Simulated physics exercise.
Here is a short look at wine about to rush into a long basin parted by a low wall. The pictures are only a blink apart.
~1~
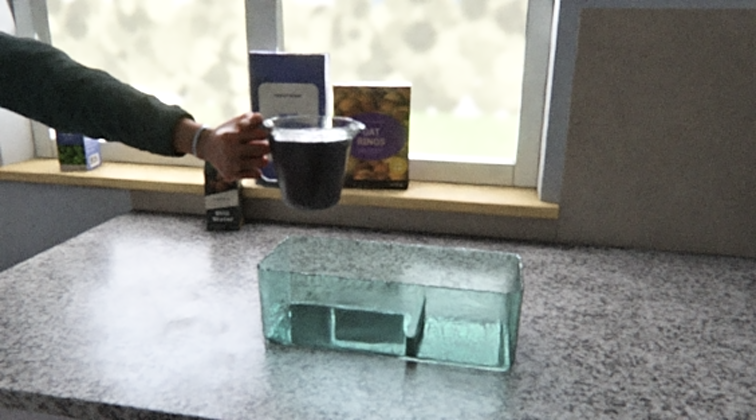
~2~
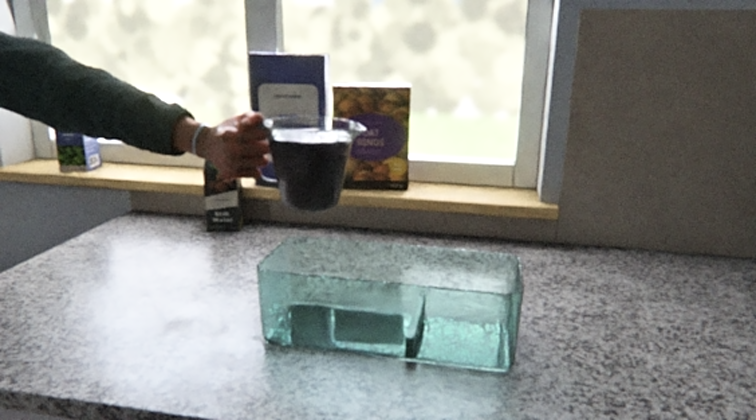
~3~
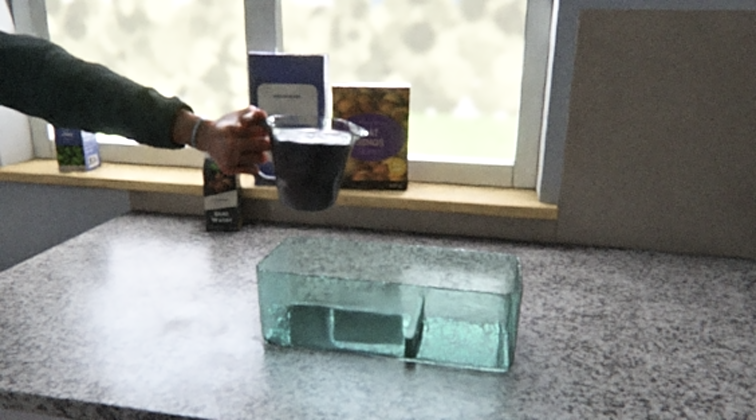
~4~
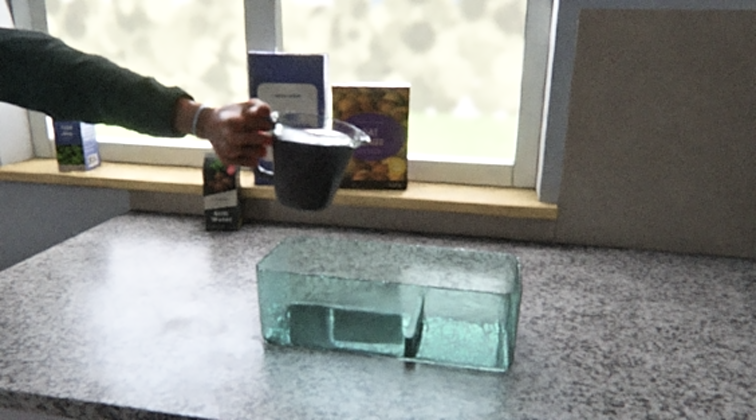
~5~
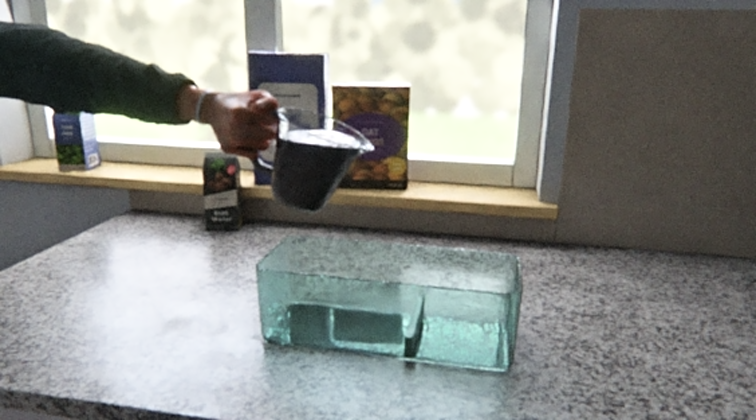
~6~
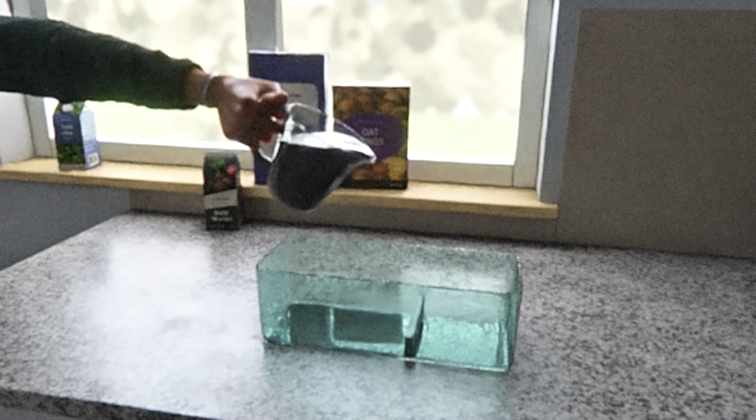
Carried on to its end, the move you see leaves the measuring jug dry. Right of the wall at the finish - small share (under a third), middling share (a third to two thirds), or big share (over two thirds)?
Small.
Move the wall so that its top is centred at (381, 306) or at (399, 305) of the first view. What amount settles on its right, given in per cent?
The first placement gives around 95 percent, the second 60 percent.
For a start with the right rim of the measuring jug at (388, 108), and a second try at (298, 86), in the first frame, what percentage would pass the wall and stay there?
You'd get 80 percent from the first and 20 percent from the second.
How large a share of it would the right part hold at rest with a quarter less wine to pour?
About 10 percent.
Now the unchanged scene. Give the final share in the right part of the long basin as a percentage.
25 %.
A moment on, the measuring jug is tipped on its side and 51 per cent is still to pour, 10 is left of the wall and 12 right of it.
Next, the measuring jug is tipped on its side and 12 per cent is still to pour, 53 is left of the wall and 22 right of it.
Then the measuring jug is tipped on its side and 1 per cent is still to pour, 71 is left of the wall and 22 right of it.
Later the measuring jug is tipped on its side and 0 per cent is still to pour, 75 is left of the wall and 23 right of it.
In the end 73 per cent lies left of the wall, 24 right of it and 2 outside.
